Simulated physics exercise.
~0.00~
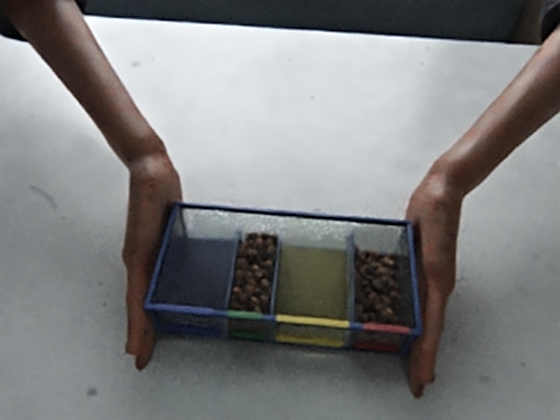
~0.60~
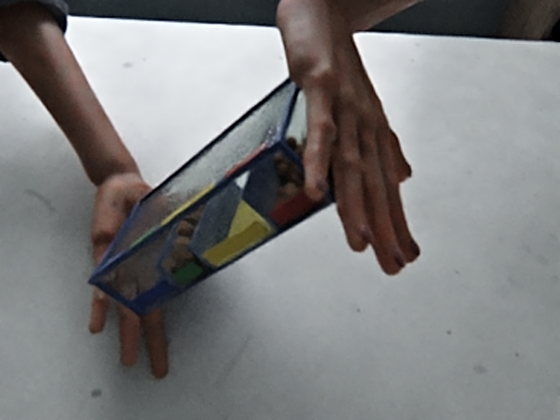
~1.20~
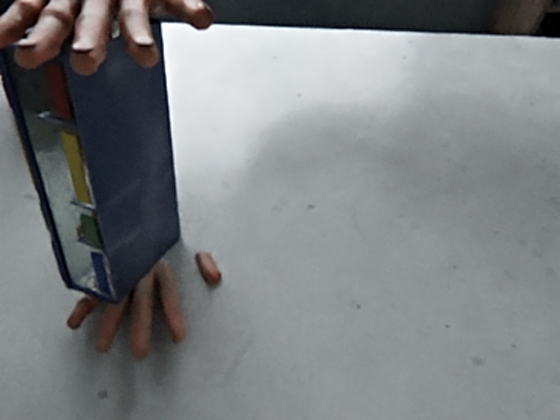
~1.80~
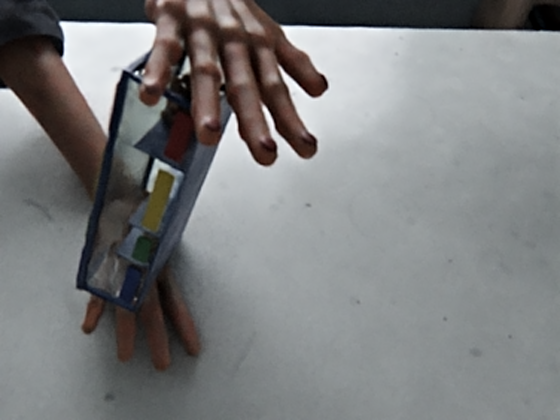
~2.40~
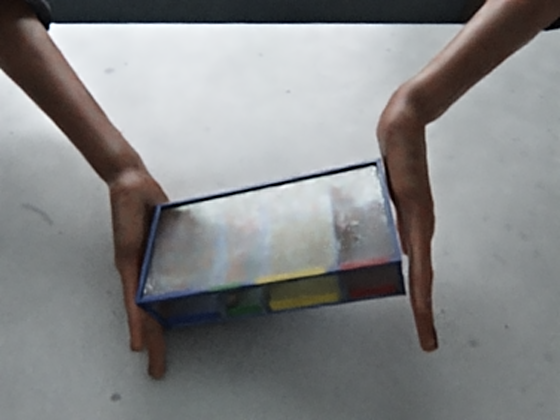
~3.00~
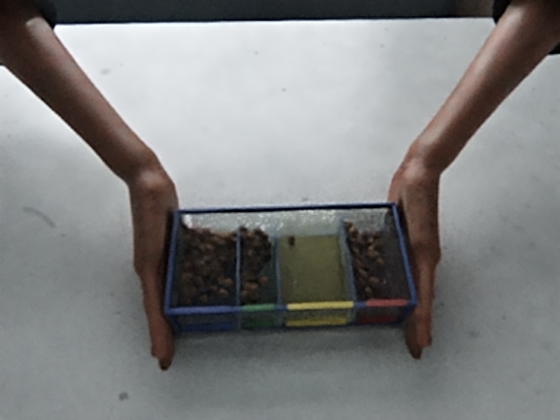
A clear box of small brown balls, held between two hands, was tipped up on its left end until it stood upright, then lowered level again, ending with balls in the blue, green and red sections and the yellow one nearly empty.
